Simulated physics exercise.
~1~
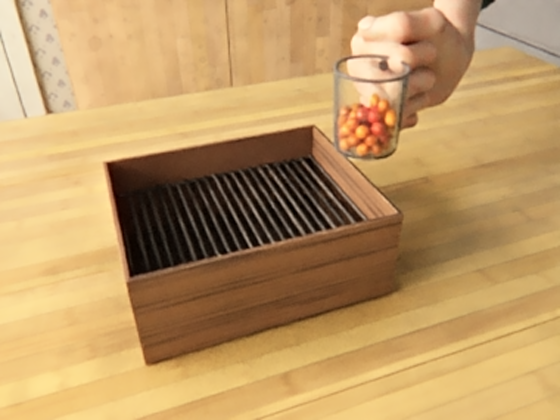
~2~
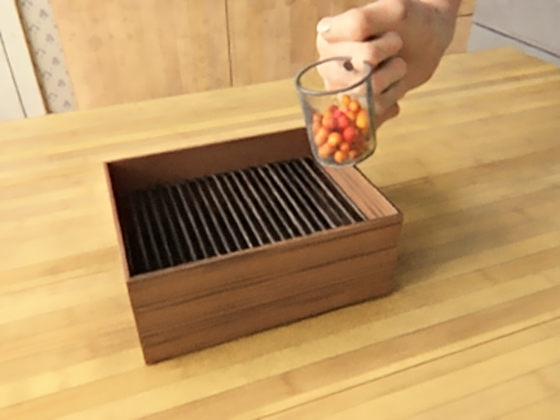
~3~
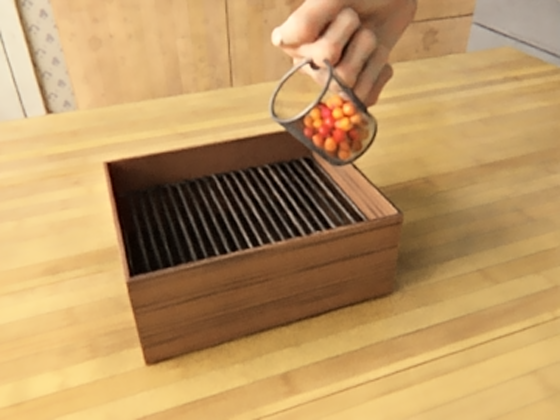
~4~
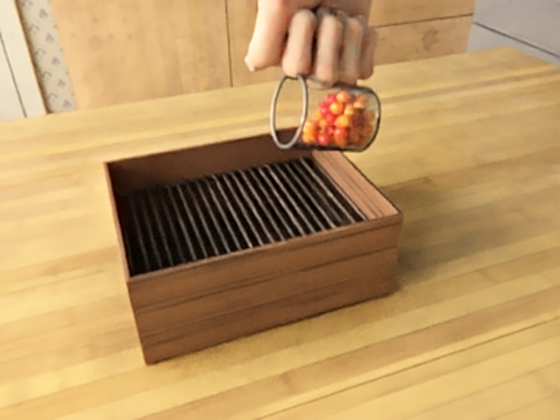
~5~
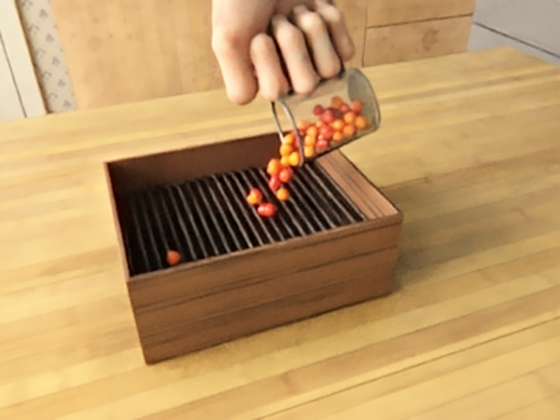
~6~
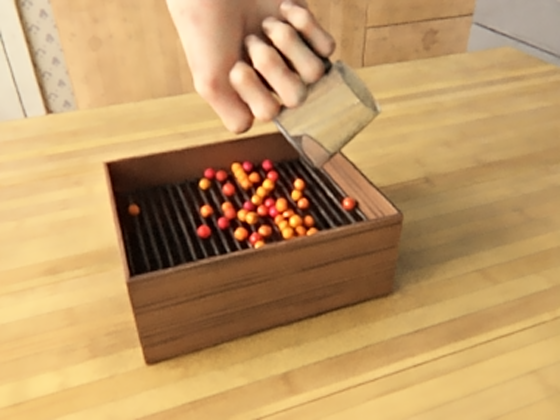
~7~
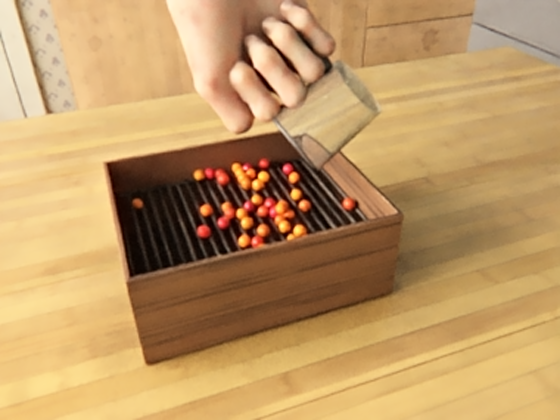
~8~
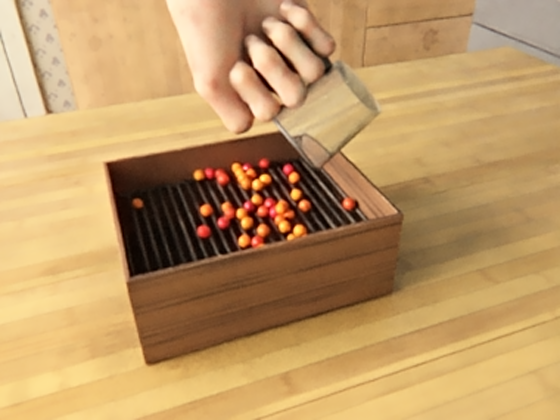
A hand tips red and orange bits from a cup onto a rack, where they stay.
